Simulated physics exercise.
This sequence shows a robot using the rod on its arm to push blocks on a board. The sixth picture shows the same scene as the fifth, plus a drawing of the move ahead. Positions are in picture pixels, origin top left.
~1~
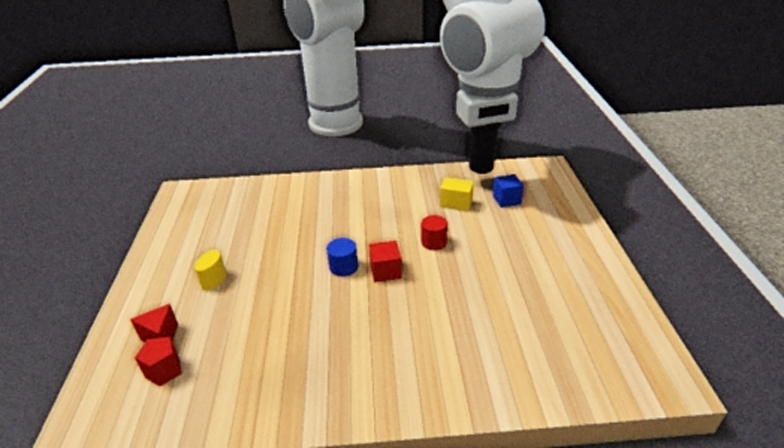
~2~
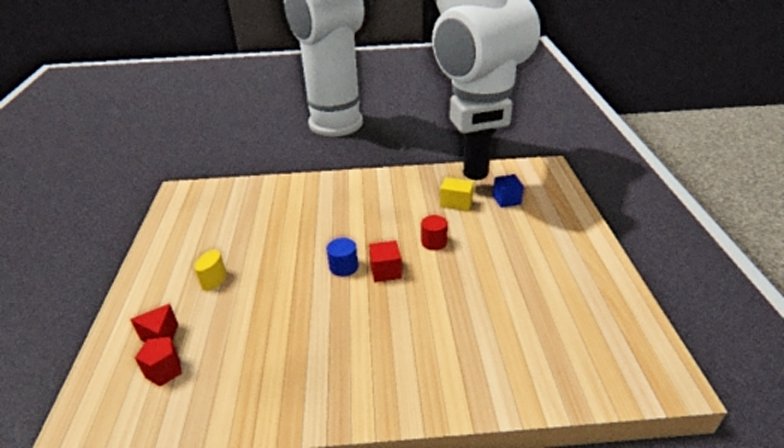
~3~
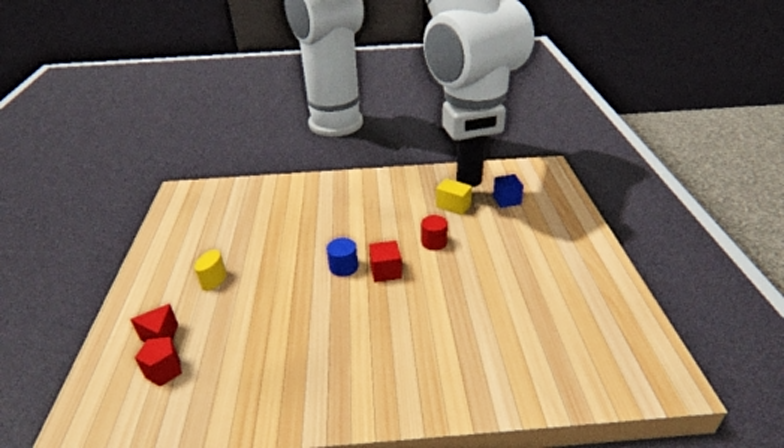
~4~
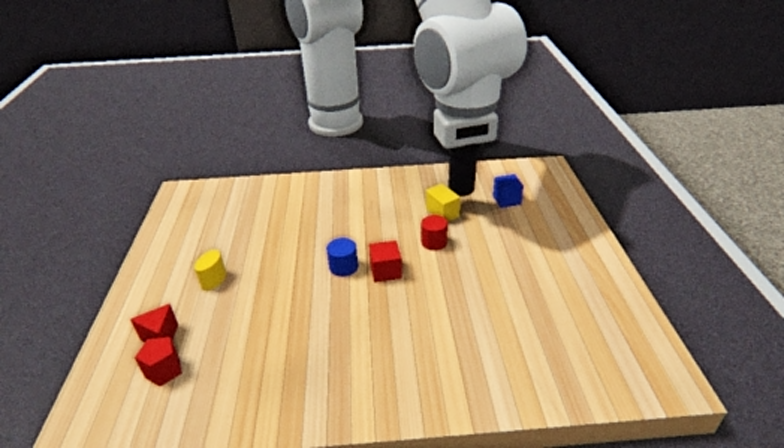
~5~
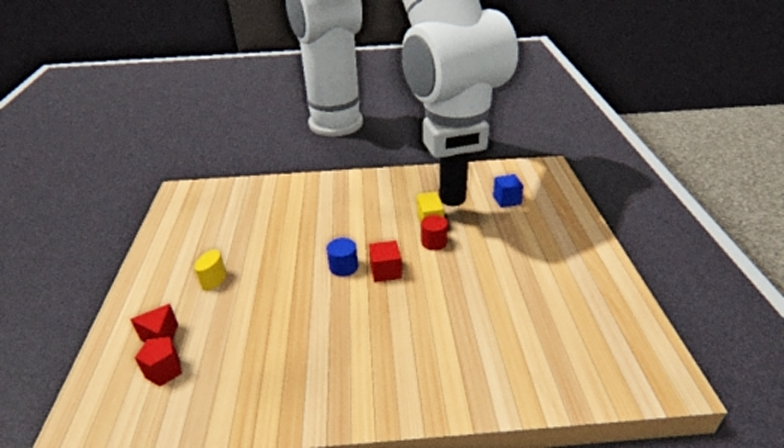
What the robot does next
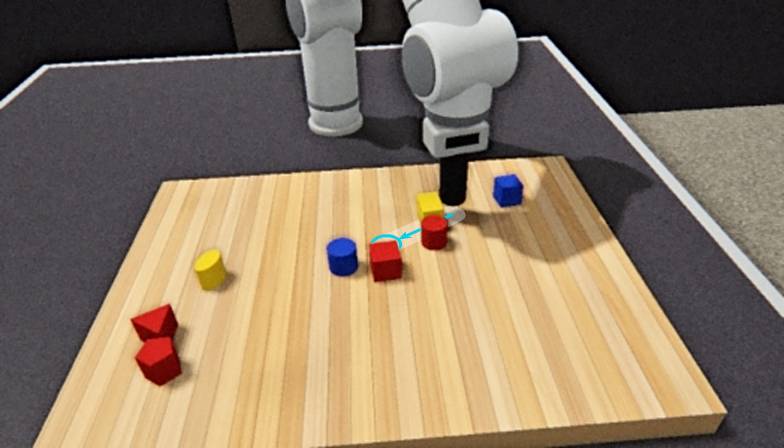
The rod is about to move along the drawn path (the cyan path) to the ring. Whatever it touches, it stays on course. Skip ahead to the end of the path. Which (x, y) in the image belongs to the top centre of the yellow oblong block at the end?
Its top centre lands on (358, 227).
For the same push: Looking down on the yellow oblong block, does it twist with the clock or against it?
Rotates clockwise.
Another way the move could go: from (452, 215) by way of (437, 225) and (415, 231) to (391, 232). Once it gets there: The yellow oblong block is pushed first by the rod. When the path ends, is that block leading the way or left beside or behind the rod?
Still leading.
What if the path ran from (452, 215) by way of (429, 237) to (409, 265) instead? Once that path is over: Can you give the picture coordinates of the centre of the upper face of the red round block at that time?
The answer is (424, 261).
Drawn move, straight from (452, 215) to (386, 245).
What follows on the original path. One third of the way, rod (431, 210); yellow oblong block (408, 211), turned 15° anticlockwise.
Two thirds of the way, rod (409, 219); yellow oblong block (384, 219); red round block (431, 226).
At the end, rod (385, 229); red four-sided block still; yellow oblong block (358, 227), turned 20° clockwise; red round block (431, 226).
